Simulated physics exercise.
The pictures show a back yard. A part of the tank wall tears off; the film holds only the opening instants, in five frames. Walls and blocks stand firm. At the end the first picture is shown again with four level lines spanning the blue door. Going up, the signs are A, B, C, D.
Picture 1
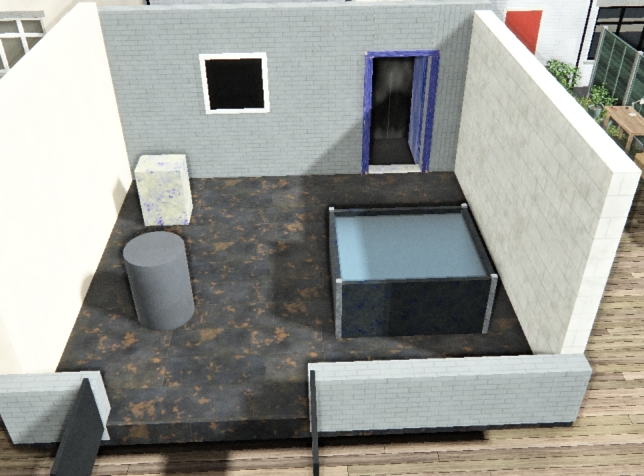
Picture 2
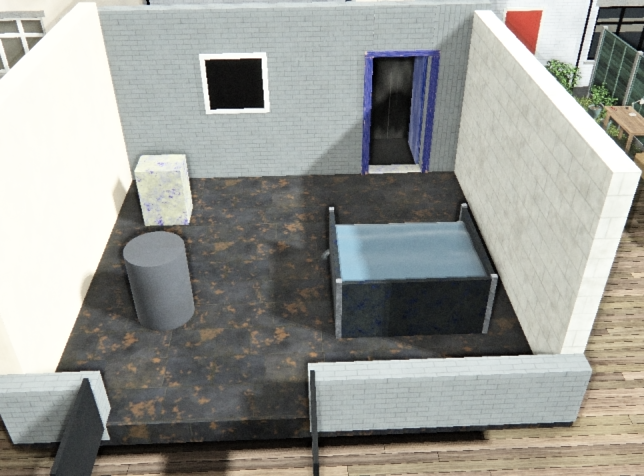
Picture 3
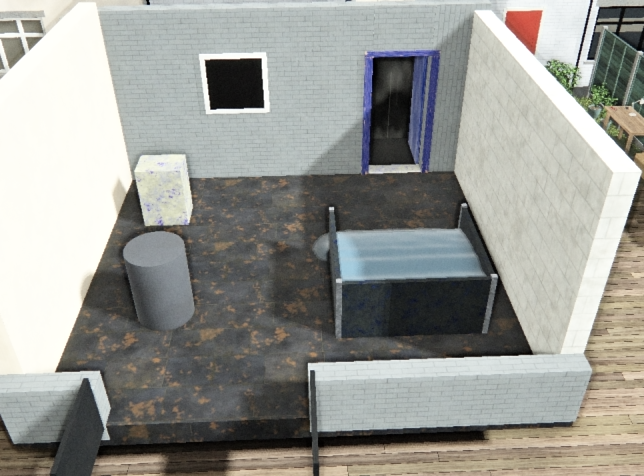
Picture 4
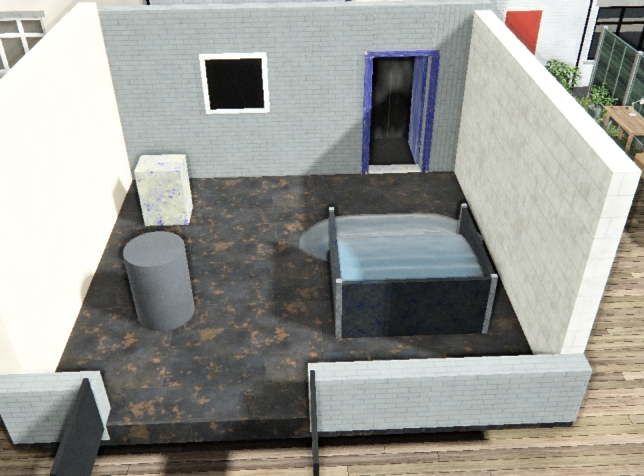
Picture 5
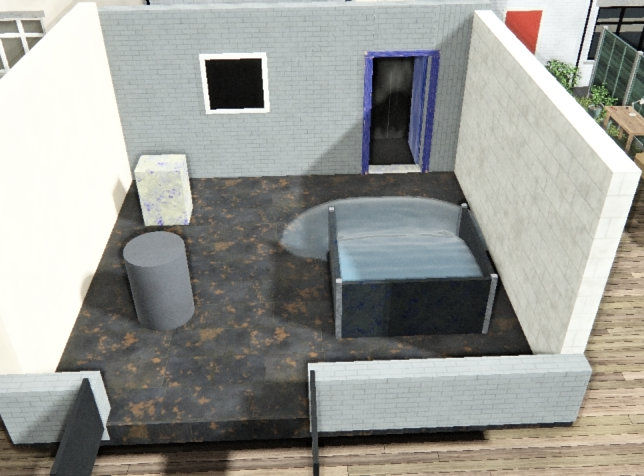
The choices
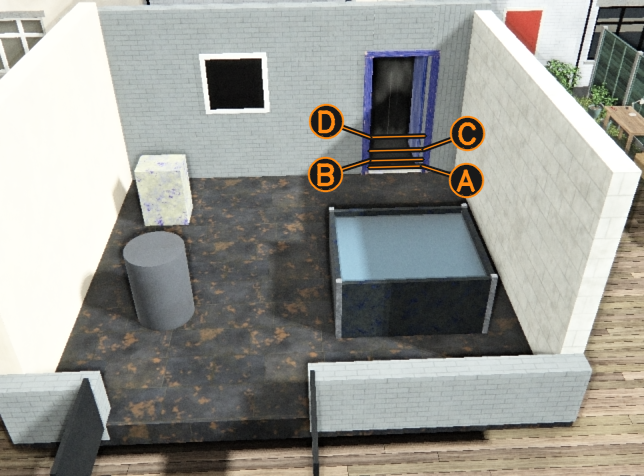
Water in a dark square tank sinking and spreading out across the walled yard's ground, leftward and back toward the blue doorway.
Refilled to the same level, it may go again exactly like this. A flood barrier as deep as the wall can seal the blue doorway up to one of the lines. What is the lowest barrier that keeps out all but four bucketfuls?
Height C.
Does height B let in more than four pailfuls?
Yes, it does.
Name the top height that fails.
The answer is B.
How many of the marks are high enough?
Two of them.
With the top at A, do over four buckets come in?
Yes, that goes wrong.
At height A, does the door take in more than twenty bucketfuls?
Yes, it does.
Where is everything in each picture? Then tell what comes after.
Water in the tank at rest, its middle at (406, 247); foot of the blue doorway at (395, 173); open gate at (204, 364).
Water covers 2 % of the ground, its front hidden from here.
Water covers 5 % of the ground, its front hidden from here.
Water covers 10 % of the ground and shows as far out as (307, 246).
Water covers 16 % of the ground and shows as far out as (457, 208).
On the marked copy, A at (395, 166); B at (395, 160); C at (396, 150); D at (397, 136); from the bottom up A, B, C, D.
For height A, dozens of bucketfuls pour in.
For height B, about 11 bucketfuls get in.
For height C, a splash gets over, under a bucket.
For height D, nothing gets over.
